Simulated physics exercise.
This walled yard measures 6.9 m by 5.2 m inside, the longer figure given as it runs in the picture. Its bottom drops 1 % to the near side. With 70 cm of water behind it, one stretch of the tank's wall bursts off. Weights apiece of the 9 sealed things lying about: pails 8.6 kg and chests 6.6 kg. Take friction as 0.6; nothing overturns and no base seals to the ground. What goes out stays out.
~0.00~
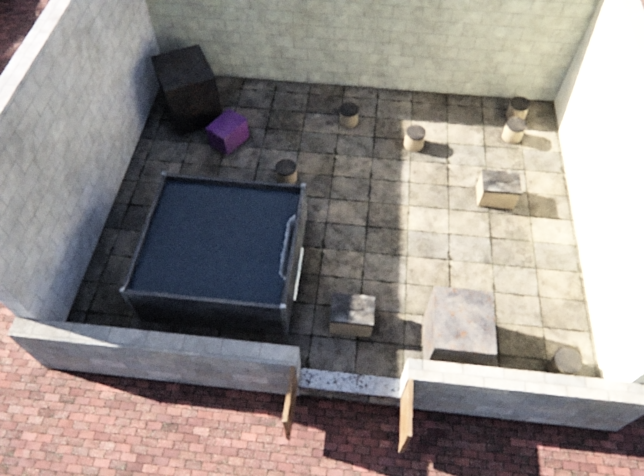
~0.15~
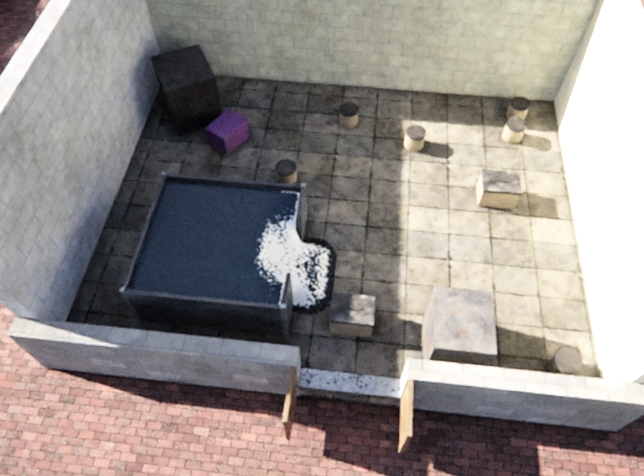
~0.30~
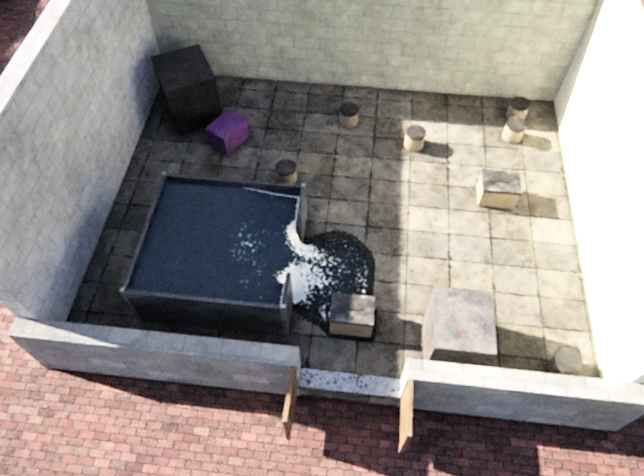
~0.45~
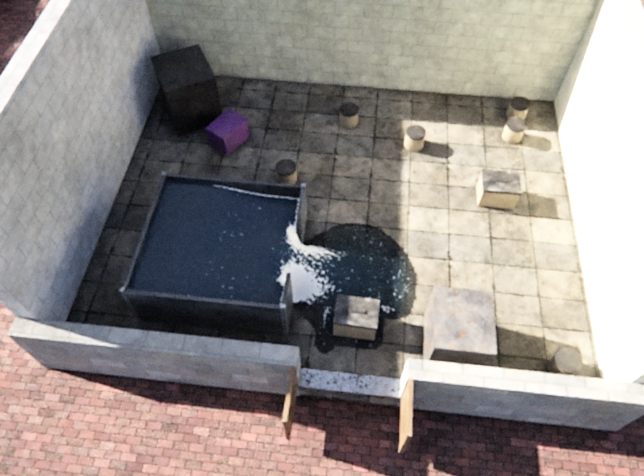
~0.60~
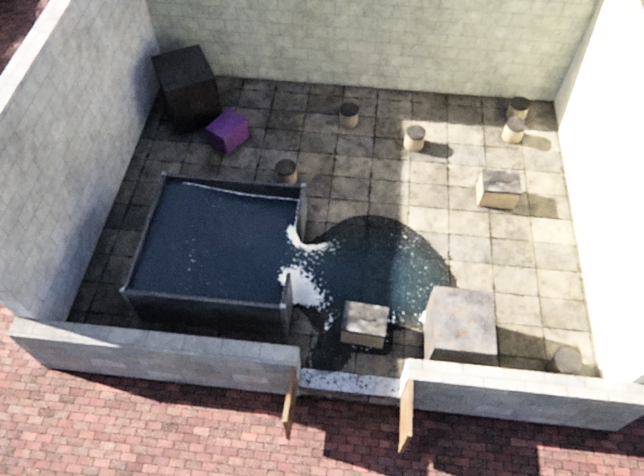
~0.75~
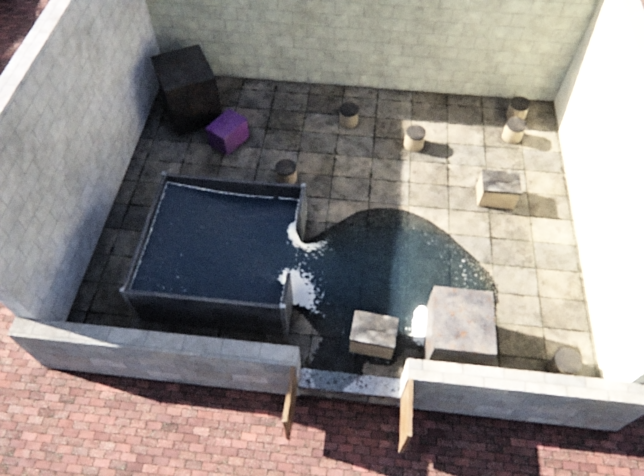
A dark, water-filled tank stands on the left of a pale-walled, stone-tiled yard edged by red brick paving, seen from a fixed, high viewpoint. A purple chest and a large dark box sit behind it, with small round pails and pale boxes scattered across the floor. Water bursts through the tank's right side in white foam, spreads rightward and nearward, and nudges the small box nearest the gap to the right.
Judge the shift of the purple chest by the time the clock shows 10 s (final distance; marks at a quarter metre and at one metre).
The purple chest stays put.
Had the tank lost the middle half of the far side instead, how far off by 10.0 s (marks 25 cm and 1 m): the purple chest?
Then the purple chest travels far.
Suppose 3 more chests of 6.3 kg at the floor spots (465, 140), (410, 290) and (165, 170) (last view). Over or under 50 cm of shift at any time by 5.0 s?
In that order: More, more, under.
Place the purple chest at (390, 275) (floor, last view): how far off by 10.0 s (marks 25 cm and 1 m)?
It gets carried off.
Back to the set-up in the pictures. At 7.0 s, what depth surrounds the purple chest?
About 2 cm.
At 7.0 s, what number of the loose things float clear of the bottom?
At that moment 1.
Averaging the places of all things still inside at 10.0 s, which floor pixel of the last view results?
At about (359, 158).
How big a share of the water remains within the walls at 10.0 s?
Some 82 per cent remains.
After 2.0 s the purple chest is near (226, 123), 0.0 m from its start, aground; 1 of 9 are out; 0 afloat.
After 4.5 s the purple chest is near (226, 123), 0.0 m from its start, aground; 1 of 9 are out; 2 afloat.
After 7.0 s the purple chest is near (226, 123), 0.0 m from its start, aground; 1 of 9 are out; 1 afloat.
After 10.0 s the purple chest is near (223, 126), 0.1 m from its start, aground; 1 of 9 are out; 1 afloat.
